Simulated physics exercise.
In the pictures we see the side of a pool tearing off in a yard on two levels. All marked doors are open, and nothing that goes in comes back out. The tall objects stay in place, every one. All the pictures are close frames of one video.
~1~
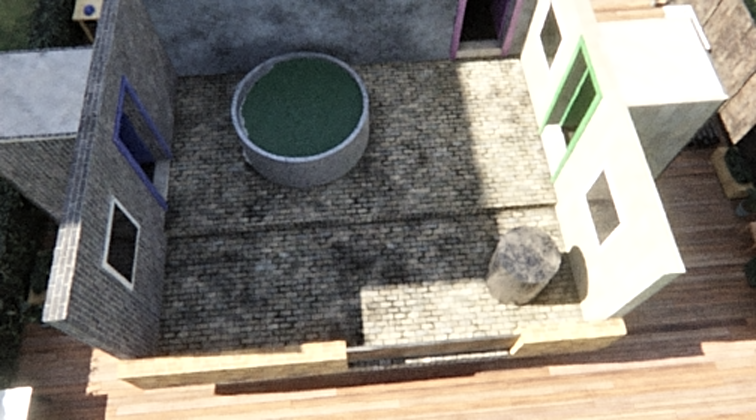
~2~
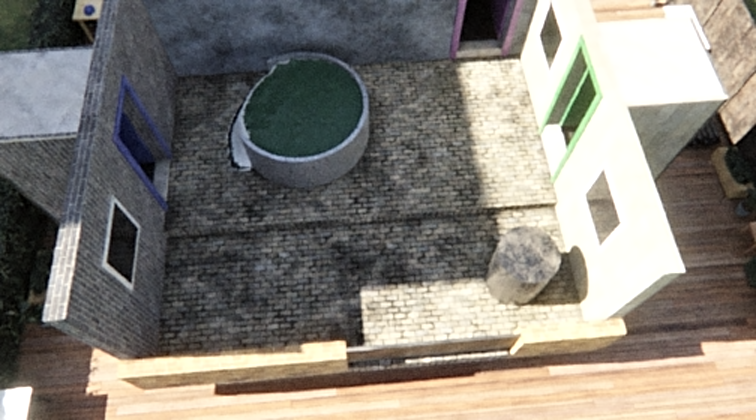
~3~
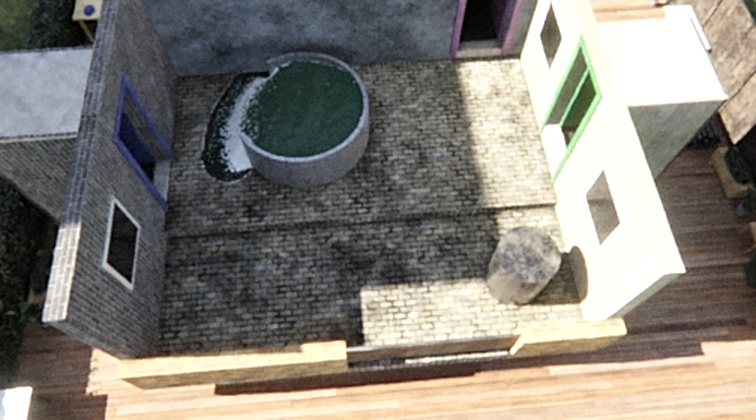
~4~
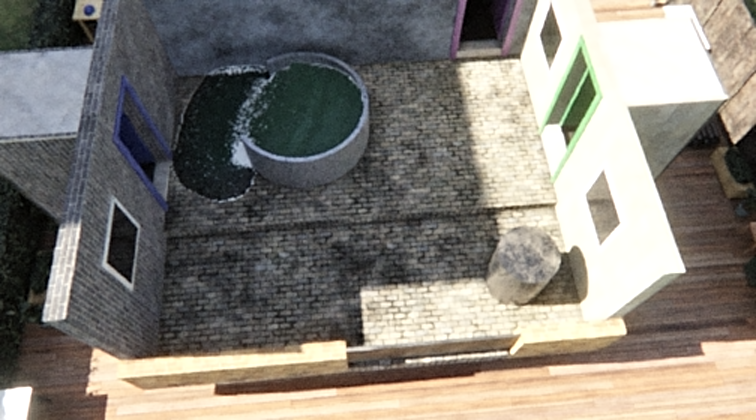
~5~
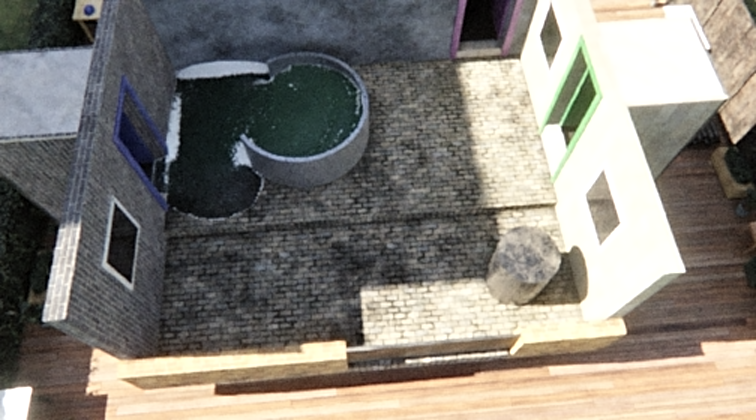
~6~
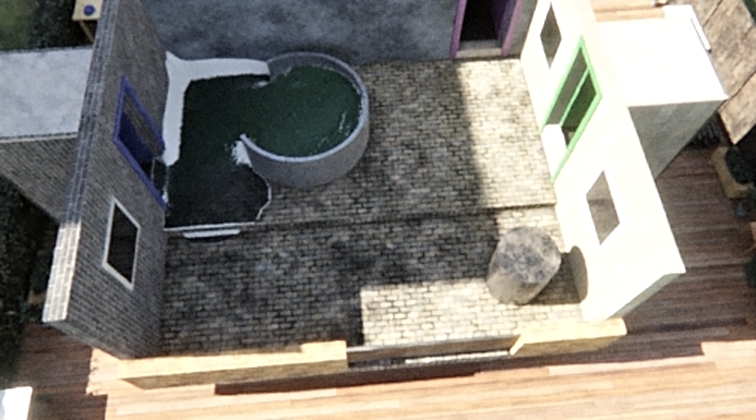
Walled brick yard on two levels, the left side of a round pool tearing open and green water spreading to the blue-framed wall.
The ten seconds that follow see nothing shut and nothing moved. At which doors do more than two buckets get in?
Outcome: The blue door exceeds two buckets; the green door never exceeds two buckets; the purple door never exceeds two buckets.
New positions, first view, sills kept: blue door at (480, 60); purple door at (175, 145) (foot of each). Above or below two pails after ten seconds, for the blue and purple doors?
Blue door stays within it, purple door tops the limit.
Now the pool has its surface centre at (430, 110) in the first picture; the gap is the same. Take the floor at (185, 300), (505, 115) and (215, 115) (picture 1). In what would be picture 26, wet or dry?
Soaked, bone-dry, soaked.
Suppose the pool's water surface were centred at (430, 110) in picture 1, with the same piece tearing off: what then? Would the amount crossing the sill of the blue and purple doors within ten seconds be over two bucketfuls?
Blue door tops the mark, purple door misses the mark.
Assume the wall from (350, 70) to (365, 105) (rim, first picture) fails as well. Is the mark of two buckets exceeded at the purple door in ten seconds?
In that case purple door ends up above.
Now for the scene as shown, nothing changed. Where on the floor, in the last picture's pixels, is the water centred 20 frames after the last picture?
It is near (263, 164).
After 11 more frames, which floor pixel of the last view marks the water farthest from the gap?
At about (157, 369).
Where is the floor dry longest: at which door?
That's the green door.
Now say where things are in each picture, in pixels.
The first picture shows still water in the pool at (301, 107).
In the second picture, water pours out at (246, 116) and has run to a hidden place.
In the third picture, water pours out at (246, 117) and has run to (232, 178).
In the fourth picture, the front is at (190, 185), out from the gap at (247, 118).
In the fifth picture, water pours out at (247, 118) and has run to (168, 198).
In the sixth picture, the front is at (165, 224), out from the gap at (247, 118).
A moment on, water covers 15 % of the floor; the blue door far over two buckets in, the green door not reached, the purple door not reached.
Next, water covers 25 % of the floor; the blue door far over two buckets in, the green door not reached, the purple door not reached.
Then, water covers 55 % of the floor; the blue door far over two buckets in, the green door not reached, the purple door wet at the sill, nothing in.
Later, water covers 80 % of the floor; the blue door far over two buckets in, the green door wet at the sill, nothing in, the purple door wet at the sill, nothing in.
In the end, water covers 90 % of the floor; the blue door far over two buckets in, the green door wet at the sill, nothing in, the purple door wet at the sill, nothing in.
